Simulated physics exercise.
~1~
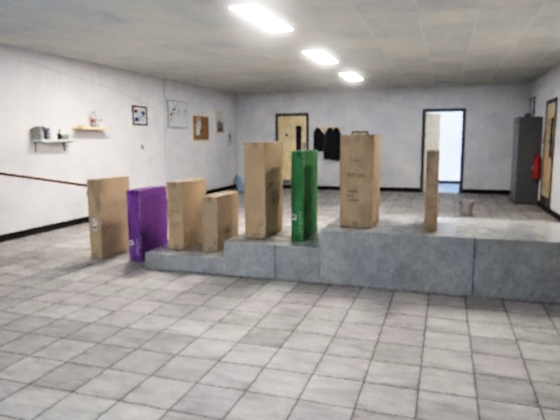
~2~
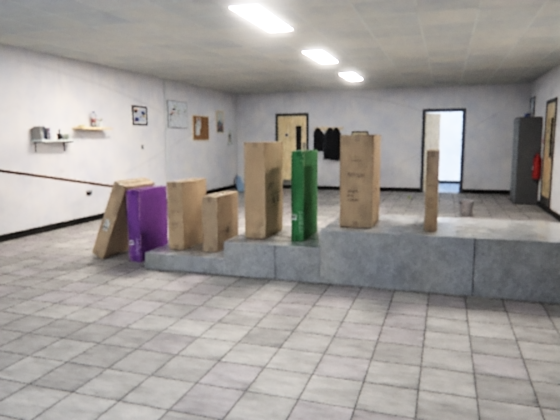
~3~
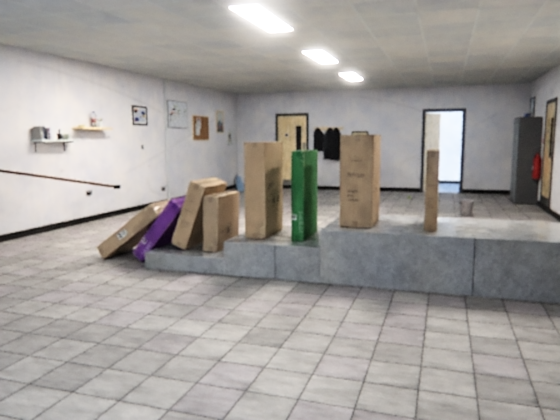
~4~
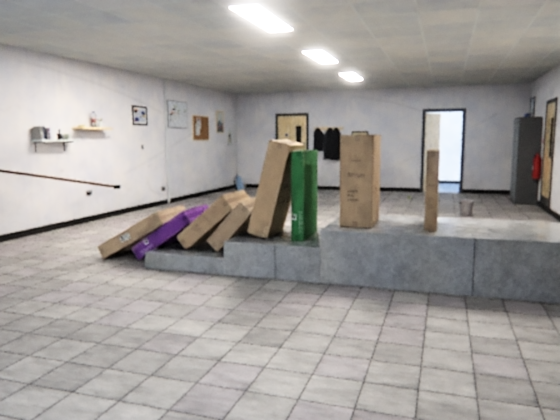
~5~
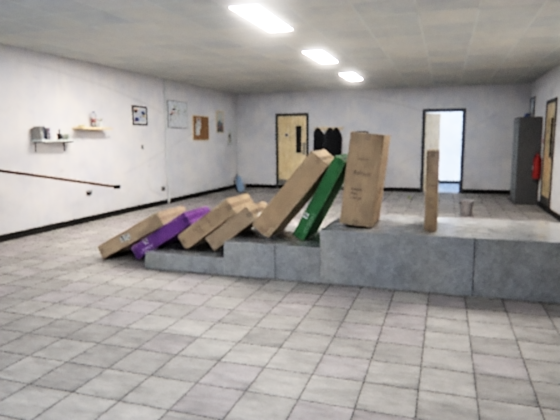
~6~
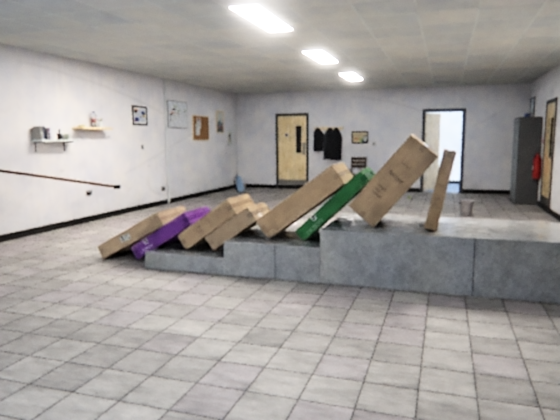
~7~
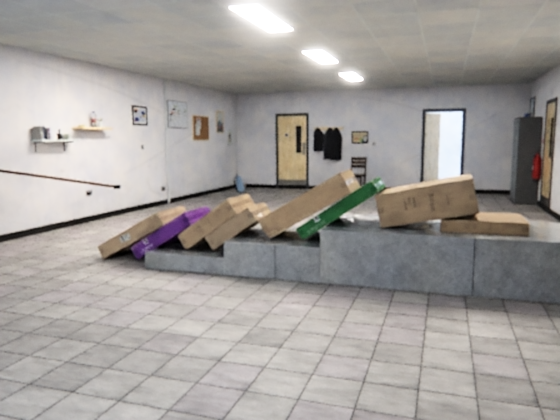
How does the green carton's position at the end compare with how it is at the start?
At the start the green carton stands upright on the steps, but by the end it has tipped to the right and is left leaning at a steep slant.
In a pale-walled room with a tiled floor, seen from the side by a still camera, eight upright cartons line a flight of low grey steps rising to the right. Most are brown, with a purple one second from the left and a green one right of the middle. A thin pole at the left moves a little to the right, and the first carton tips right against the purple one. The lean passes up the row, carton by carton, through the green one to the last. None stays upright, with purple and green left leaning and the last carton flat beneath its neighbour's end.
